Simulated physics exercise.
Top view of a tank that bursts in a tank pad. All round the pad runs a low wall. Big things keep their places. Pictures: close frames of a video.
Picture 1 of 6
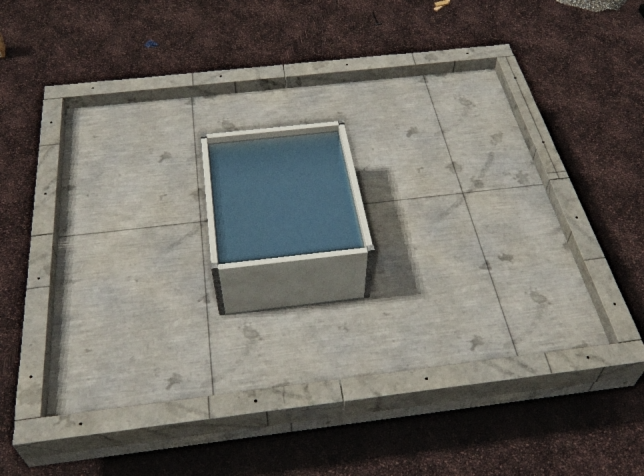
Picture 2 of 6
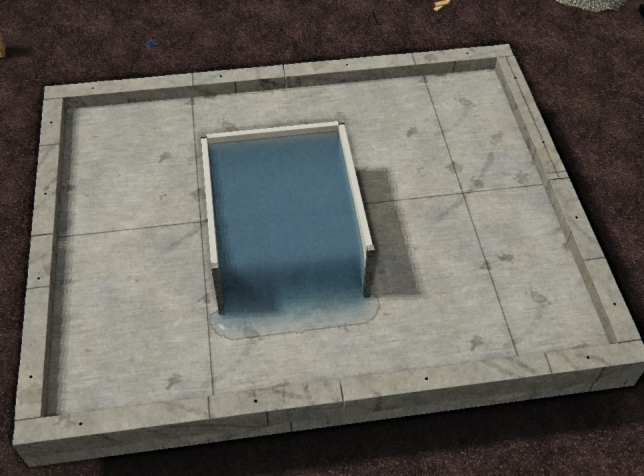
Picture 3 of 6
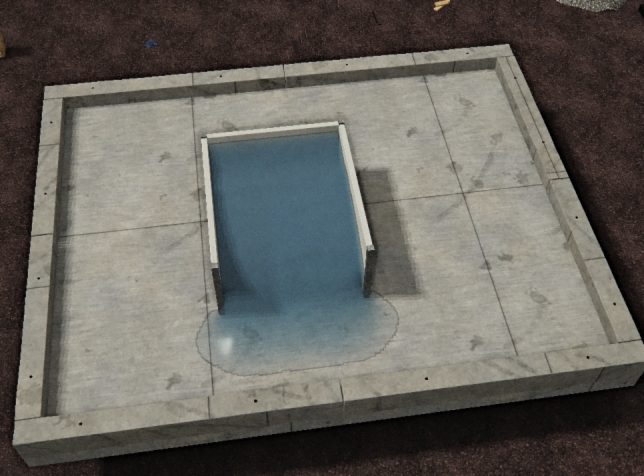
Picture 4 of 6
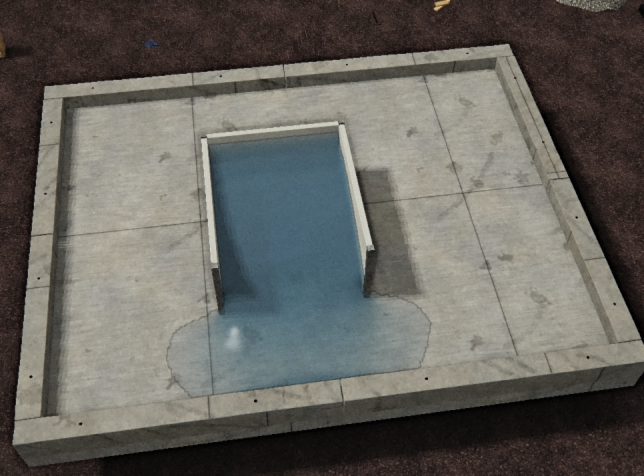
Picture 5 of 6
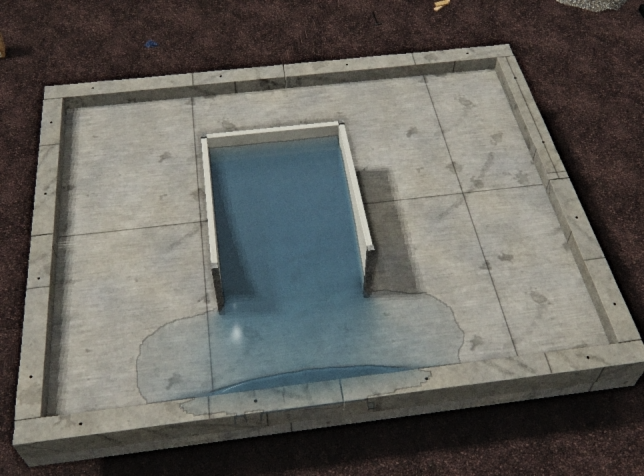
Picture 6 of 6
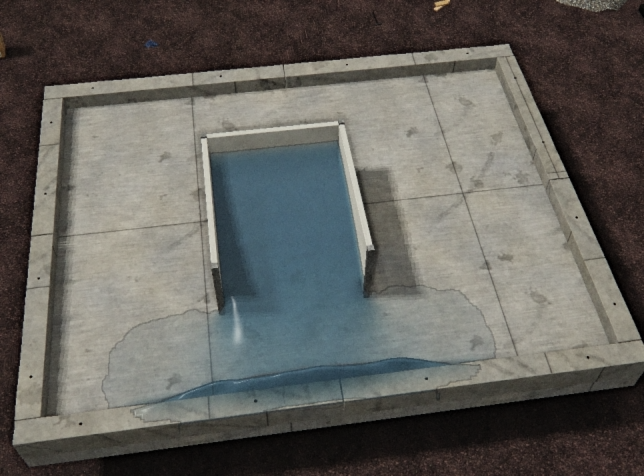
At first, blue water sits still in an open rectangular tank on a walled concrete pad. Then the tank's near side is gone and water pours out through the gap, spreading across the slab in a widening sheet. It reaches the near wall, where a ridge of water rises and stretches sideways along it.
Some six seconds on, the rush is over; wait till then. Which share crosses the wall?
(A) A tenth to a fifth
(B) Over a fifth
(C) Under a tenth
Over a fifth (B).
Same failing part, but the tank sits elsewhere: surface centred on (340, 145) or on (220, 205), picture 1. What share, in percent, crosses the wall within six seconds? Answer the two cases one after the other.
Note: Try one close to 20 in a hundred, try two close to 32.
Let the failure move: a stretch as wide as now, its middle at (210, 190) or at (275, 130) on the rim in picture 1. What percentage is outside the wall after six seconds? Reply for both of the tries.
That's 24 in a hundred for the first try and 24 in a hundred for the second.
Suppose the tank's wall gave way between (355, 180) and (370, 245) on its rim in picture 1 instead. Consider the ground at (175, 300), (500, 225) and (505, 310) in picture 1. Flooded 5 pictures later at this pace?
First point bare, second point swamped, third point swamped.
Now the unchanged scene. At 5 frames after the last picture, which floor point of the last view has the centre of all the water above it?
Somewhere near (291, 296).
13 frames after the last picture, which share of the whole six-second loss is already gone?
Share gone: About 95 %.
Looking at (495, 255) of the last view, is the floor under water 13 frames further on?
Following the spread, that spot ends up waterlogged.
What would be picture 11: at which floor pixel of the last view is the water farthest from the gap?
Somewhere near (605, 352).
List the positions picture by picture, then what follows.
The first frame shows still water in the open tank at (283, 195).
In the second frame, water pours out at (294, 289) and has run to (216, 317).
In the third frame, the front is at (206, 344), out from the gap at (294, 290).
In the fourth frame, the front is at (197, 388), out from the gap at (294, 292).
In the fifth frame, water pours out at (294, 292) and has run to a hidden place.
In the sixth frame, water pours out at (294, 293) and has run to a hidden place.
A moment on, water covers 20 % of the floor; the low wall has let 5 % over.
Next, water covers 25 % of the floor; the low wall has let 12 % over.
Then, water covers 40 % of the floor; the low wall has let 25 % over.
Later, water covers 65 % of the floor; the low wall has let 27 % over.
In the end, water covers 80 % of the floor; the low wall has let 27 % over.
